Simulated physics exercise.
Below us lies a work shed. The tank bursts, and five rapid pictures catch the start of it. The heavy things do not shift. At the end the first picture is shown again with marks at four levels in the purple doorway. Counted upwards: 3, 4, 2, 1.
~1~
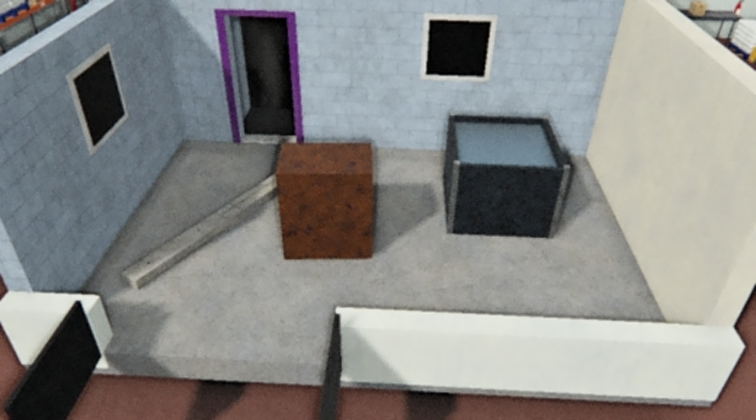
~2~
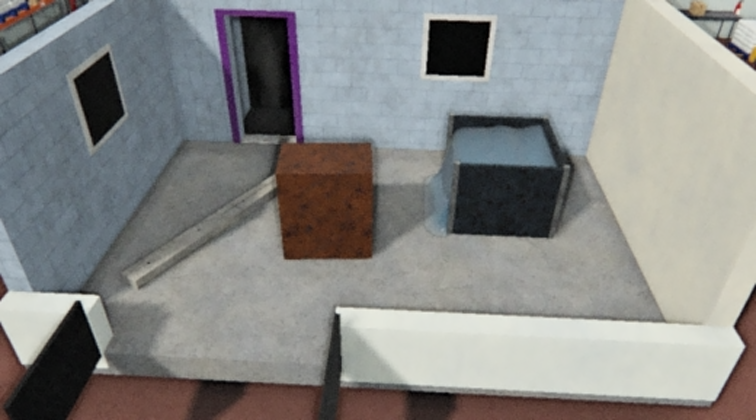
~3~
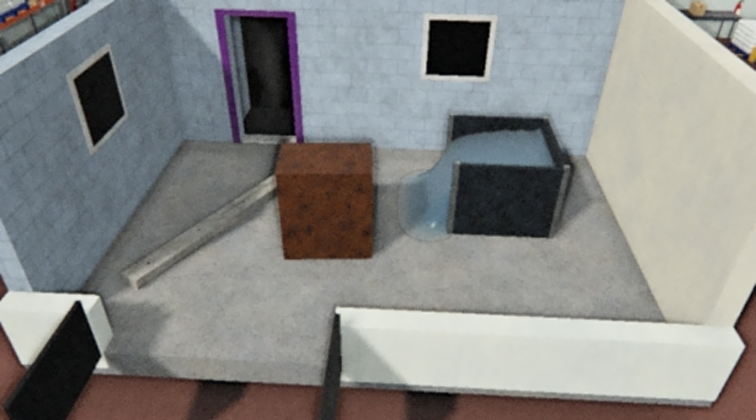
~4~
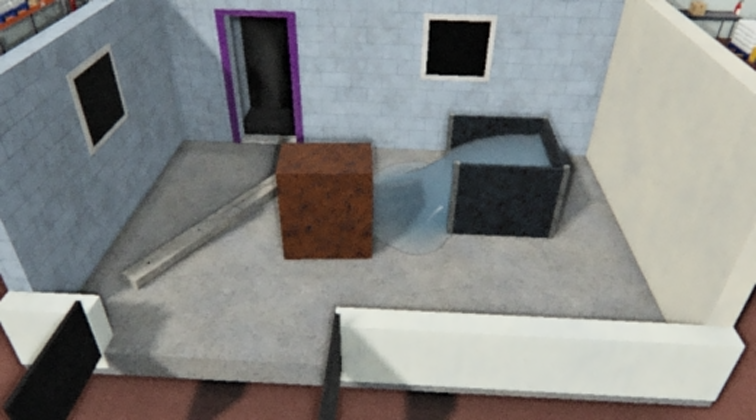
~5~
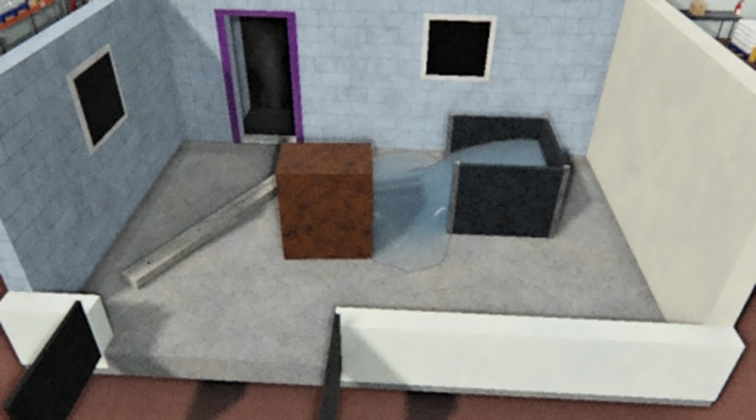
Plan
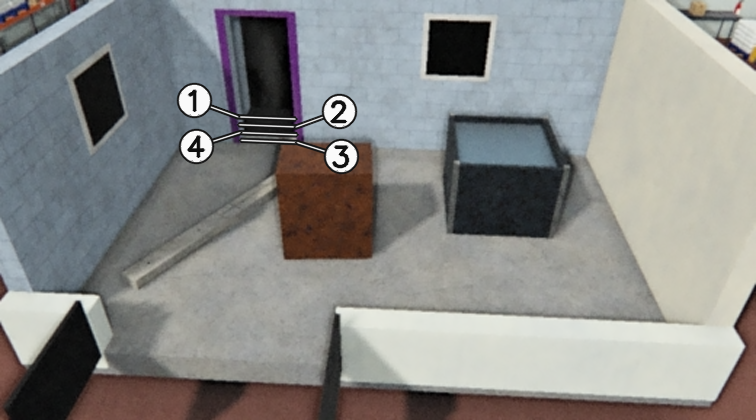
We see a walled work shed with a brown block, a plank and a dark tank, as water pours from the tank's left side, reaches the block and spreads over the floor between them.
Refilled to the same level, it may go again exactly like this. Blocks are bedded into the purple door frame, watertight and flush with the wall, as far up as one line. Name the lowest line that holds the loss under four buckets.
The answer is height 4.
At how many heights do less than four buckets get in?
Three.
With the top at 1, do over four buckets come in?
No.
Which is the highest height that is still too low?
It is 3.
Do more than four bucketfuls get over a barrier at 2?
No.
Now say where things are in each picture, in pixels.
Water in the tank at rest, its middle at (504, 146); foot of the purple doorway at (269, 143); open gate at (216, 298).
Water covers 2 % of the ground and shows as far out as (440, 222).
Water covers 4 % of the ground and shows as far out as (416, 174).
Water covers 8 % of the ground and shows as far out as (392, 240).
Water covers 14 % of the ground and shows as far out as (420, 156).
On the marked copy, 1 at (266, 117); 2 at (267, 125); 3 at (269, 141); 4 at (268, 133); from the bottom up 3, 4, 2, 1.
With 1, nothing gets over.
With 2, nothing gets over.
With 3, about 12 bucketfuls get in.
With 4, a splash gets over, under a bucket.
